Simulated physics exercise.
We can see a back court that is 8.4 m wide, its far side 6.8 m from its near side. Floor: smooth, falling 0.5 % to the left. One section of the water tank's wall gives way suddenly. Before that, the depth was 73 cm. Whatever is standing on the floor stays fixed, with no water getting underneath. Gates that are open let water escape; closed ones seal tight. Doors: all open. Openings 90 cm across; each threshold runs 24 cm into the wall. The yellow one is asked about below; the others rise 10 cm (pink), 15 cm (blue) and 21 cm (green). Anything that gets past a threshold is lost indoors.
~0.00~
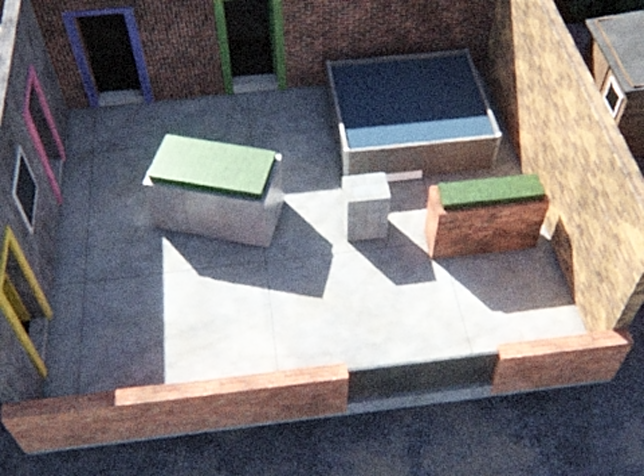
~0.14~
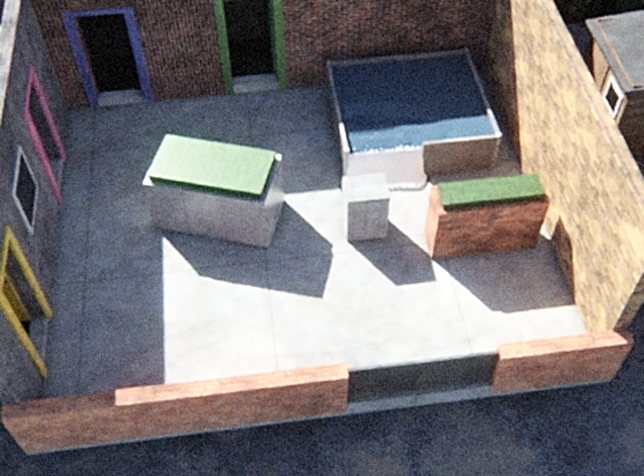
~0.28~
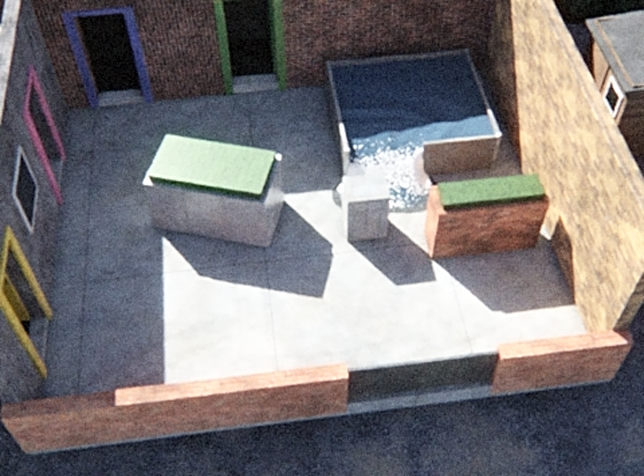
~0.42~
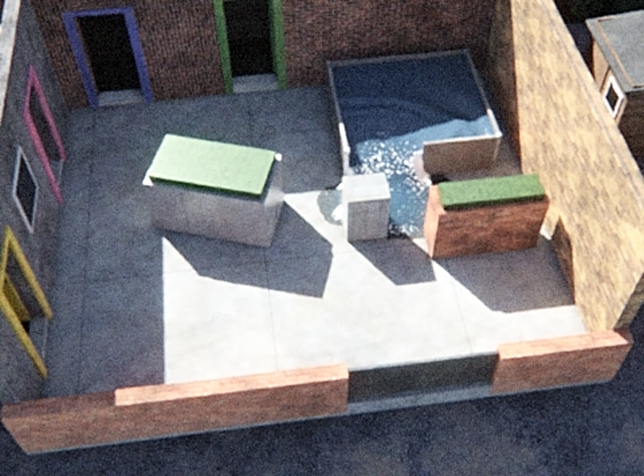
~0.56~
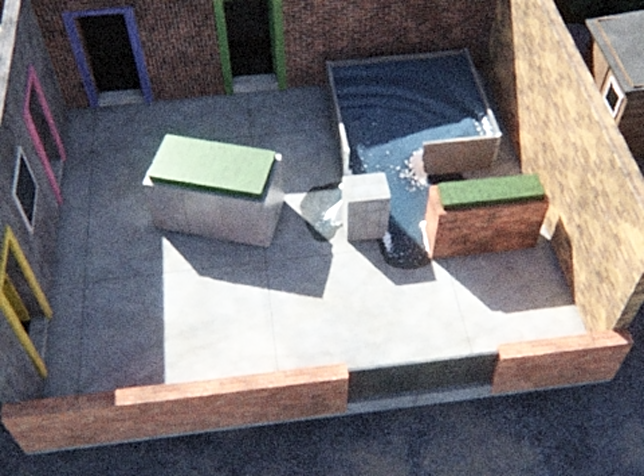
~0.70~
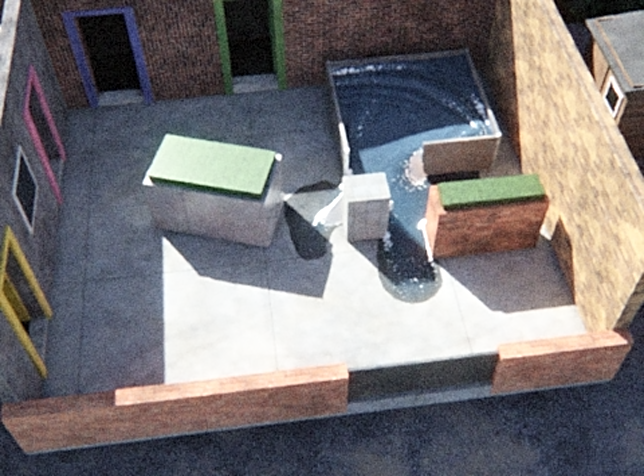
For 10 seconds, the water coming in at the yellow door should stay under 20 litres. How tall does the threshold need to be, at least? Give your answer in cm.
Close to 12.5 cm is just enough.
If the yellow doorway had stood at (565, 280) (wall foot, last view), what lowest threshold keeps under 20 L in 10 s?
Minimum: Close to 12.5 cm.
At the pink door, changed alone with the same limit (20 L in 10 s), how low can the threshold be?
At the pink door it takes roughly 8.0 centimetres.
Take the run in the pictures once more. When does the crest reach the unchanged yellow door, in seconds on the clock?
The depth peaks at about 8.5 seconds.
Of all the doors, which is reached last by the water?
It's the pink one.
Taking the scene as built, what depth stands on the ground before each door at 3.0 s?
Depths in cm - pink: 0, yellow: 0, blue: 0, green: 2.
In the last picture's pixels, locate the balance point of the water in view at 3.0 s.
Approximately (392, 193).
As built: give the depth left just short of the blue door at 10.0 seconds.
Roughly 13.0 cm deep.
After 1.4 s water covers 20 % of the floor, deepest (61 cm) near (367, 209); it has not reached the yellow door.
After 3.0 s water covers 60 % of the floor, deepest (38 cm) near (367, 209); it has not reached the yellow door.
After 10.0 s water covers 95 % of the floor, deepest (20 cm) near (64, 160); 13 cm at the yellow door, 7 litres in over its 14 cm threshold.
At the yellow door as built, the water arrived by 4.0 s and peaked near 17 cm at 8.6 s.
With a threshold of 11 cm, 37 litres would have come in within the 10 s; with 14.5 cm, 5 litres. So under 20 litres takes about 12.5 cm.
